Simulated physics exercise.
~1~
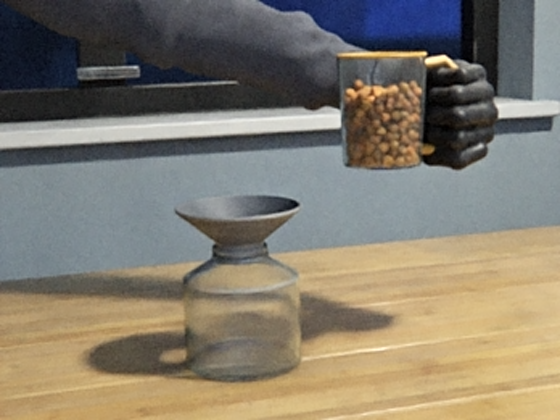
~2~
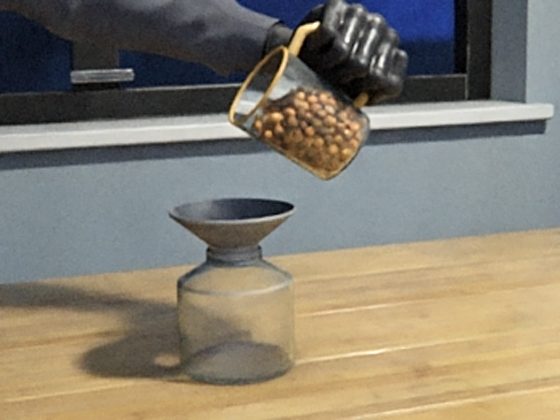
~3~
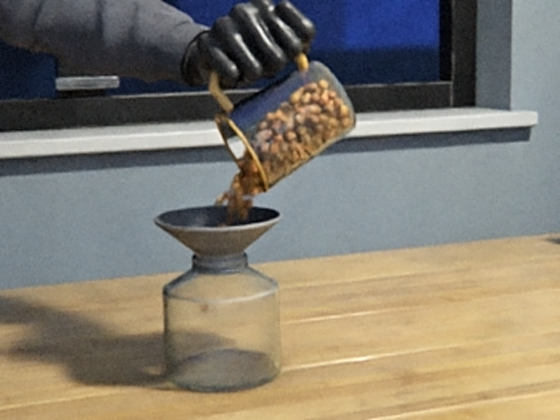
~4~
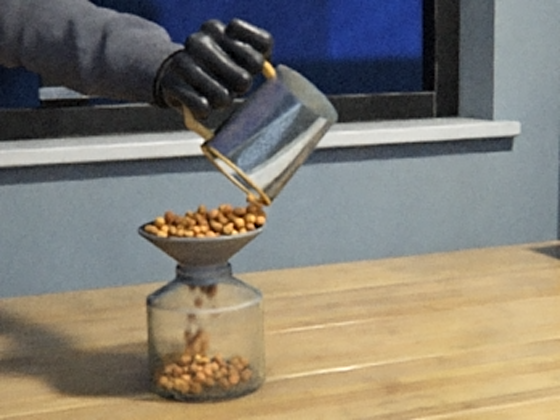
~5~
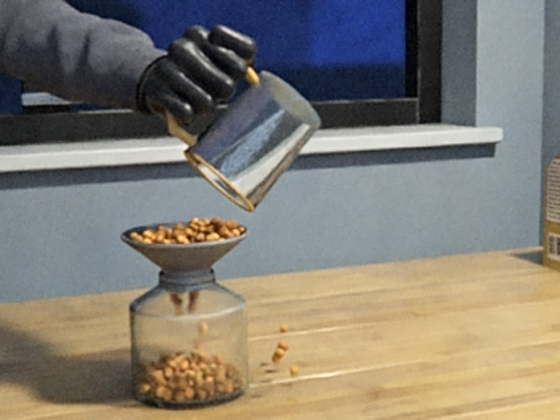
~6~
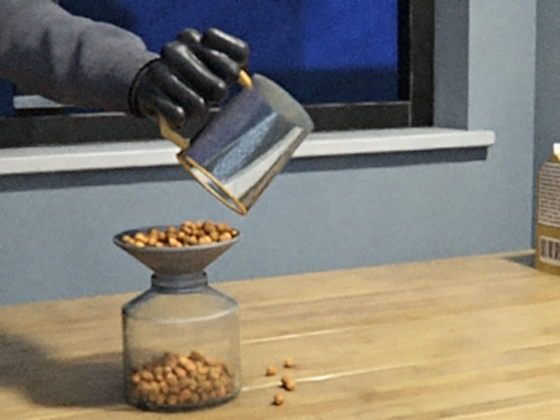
To begin with, a black-gloved hand holds a clear cup of roasted chickpeas upright, up and to the right of a glass jar with a gray funnel in its neck. The hand swings left over the funnel, tipping the cup until the chickpeas start tumbling out. They heap up in the funnel and drop through into the jar as the cup empties. A few bounce onto the wooden table to the right. Finally, the emptied cup stays tipped above, with chickpeas piled in the jar, many still in the funnel and a few lying on the table.
